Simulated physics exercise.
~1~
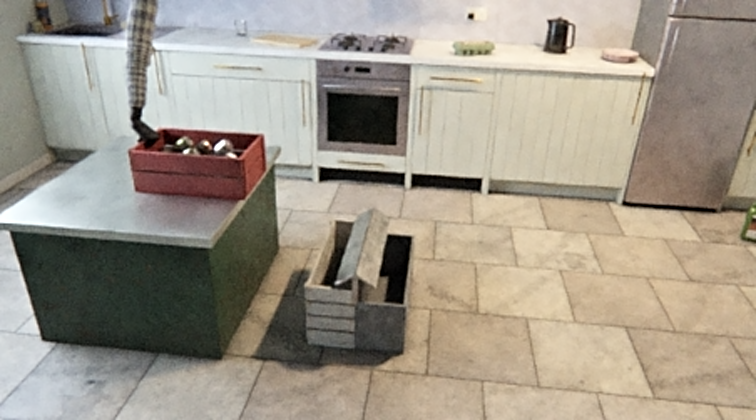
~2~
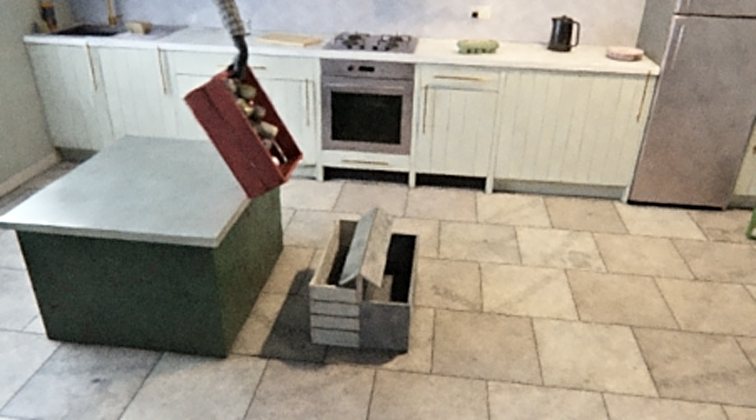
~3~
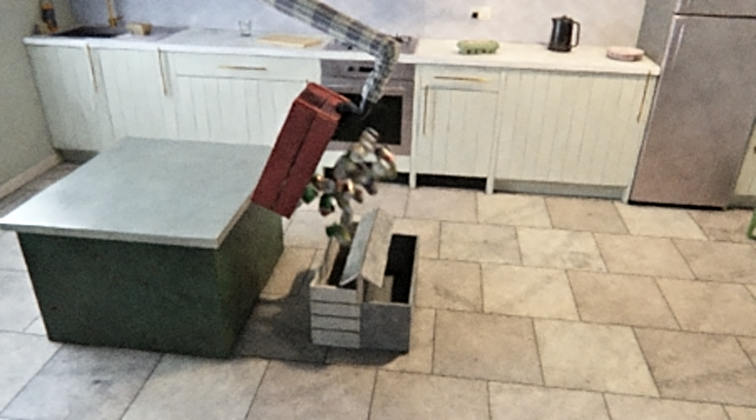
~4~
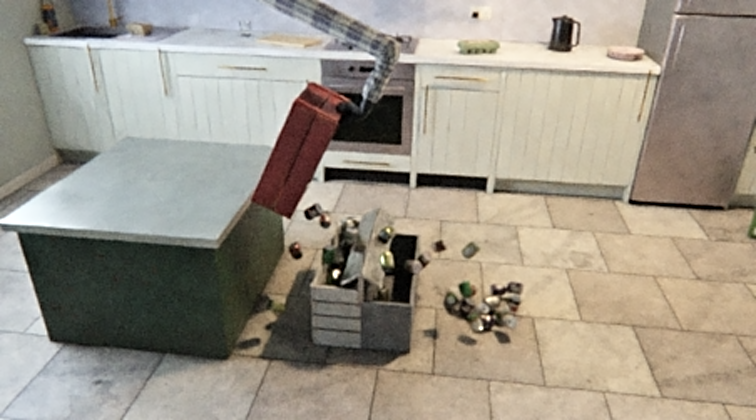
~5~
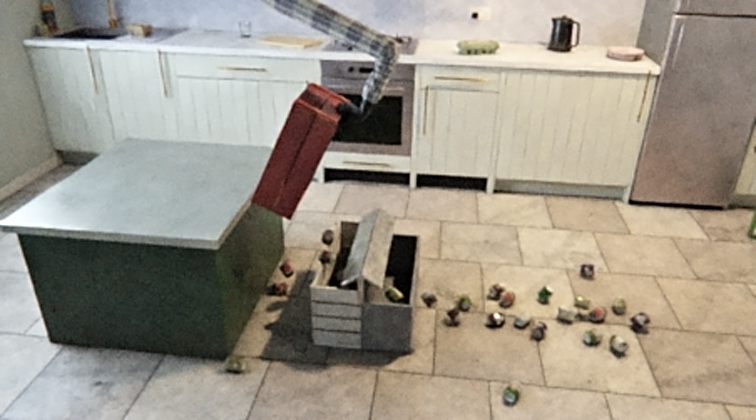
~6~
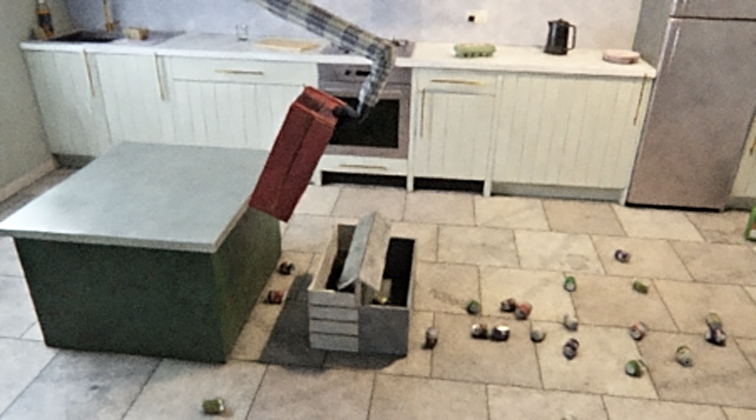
Red crate tipped by a jointed arm, spilling mini cans over a ridged double trough, many scattering across the tiled kitchen floor.
